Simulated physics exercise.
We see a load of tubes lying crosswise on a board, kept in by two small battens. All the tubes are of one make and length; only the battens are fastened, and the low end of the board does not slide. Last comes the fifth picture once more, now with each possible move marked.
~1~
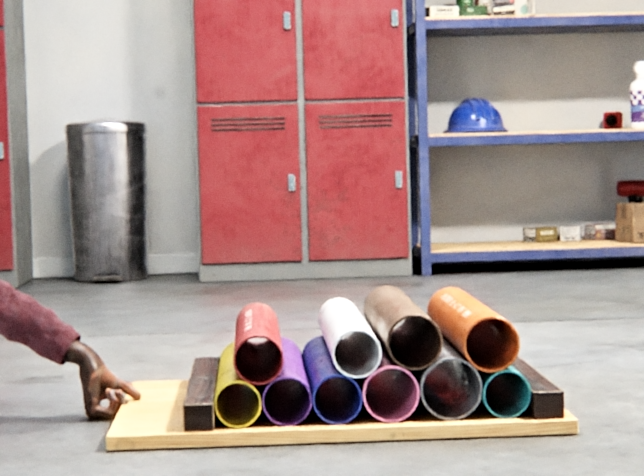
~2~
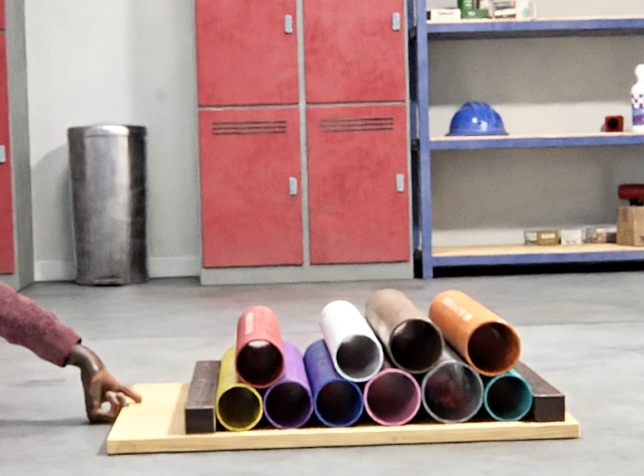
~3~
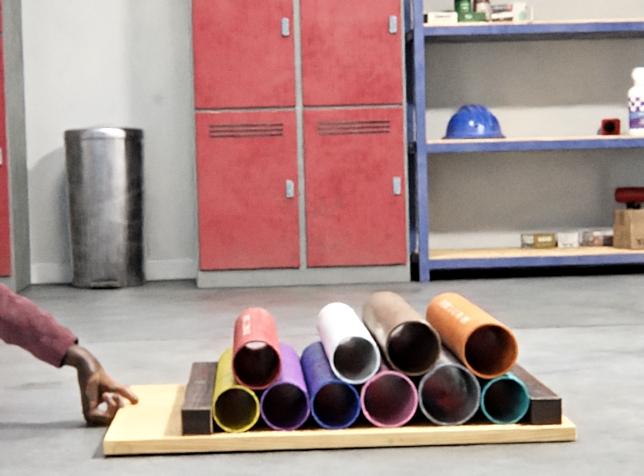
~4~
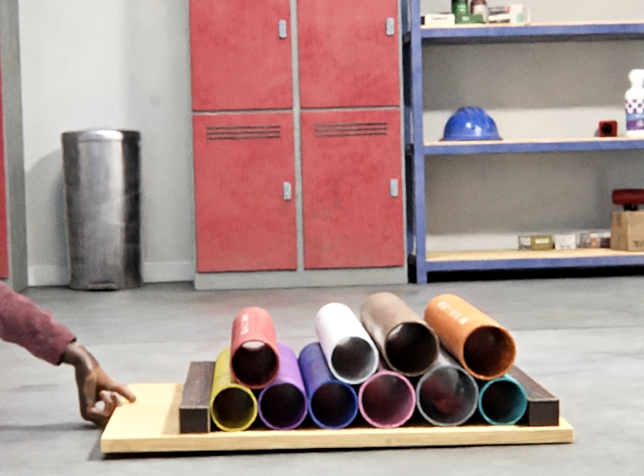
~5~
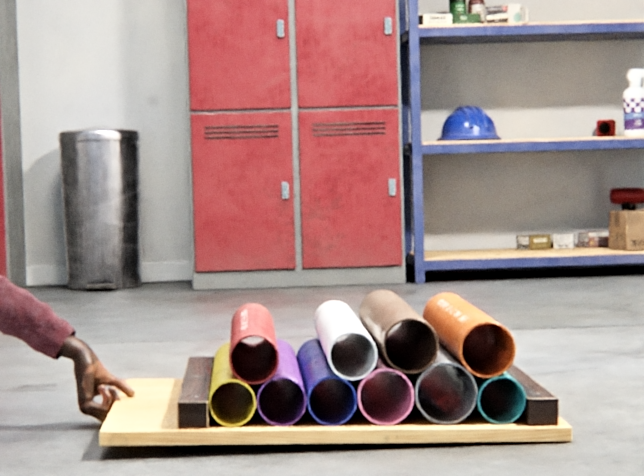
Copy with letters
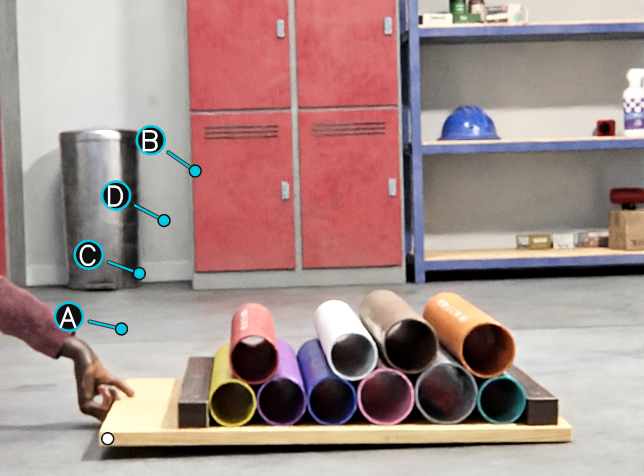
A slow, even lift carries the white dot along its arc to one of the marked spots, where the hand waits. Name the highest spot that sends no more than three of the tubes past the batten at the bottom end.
The last mark within the limit is D.
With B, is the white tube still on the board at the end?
The white tube: No.
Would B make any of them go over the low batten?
At B: Yes.
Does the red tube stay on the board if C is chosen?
Yes, with C.
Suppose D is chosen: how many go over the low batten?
With D, one.
On the marked copy, A at (122, 329); B at (195, 171); C at (139, 274); D at (164, 221); the white dot at (108, 439).
Taking D. A third of the way, board at 17°.
Two thirds of the way, board at 29°.
When it is over, board at 29°, one over the low batten (orange).
As for the rest, A none over the low batten; B four over the low batten (orange, white, red, brown); C one over the low batten (orange).
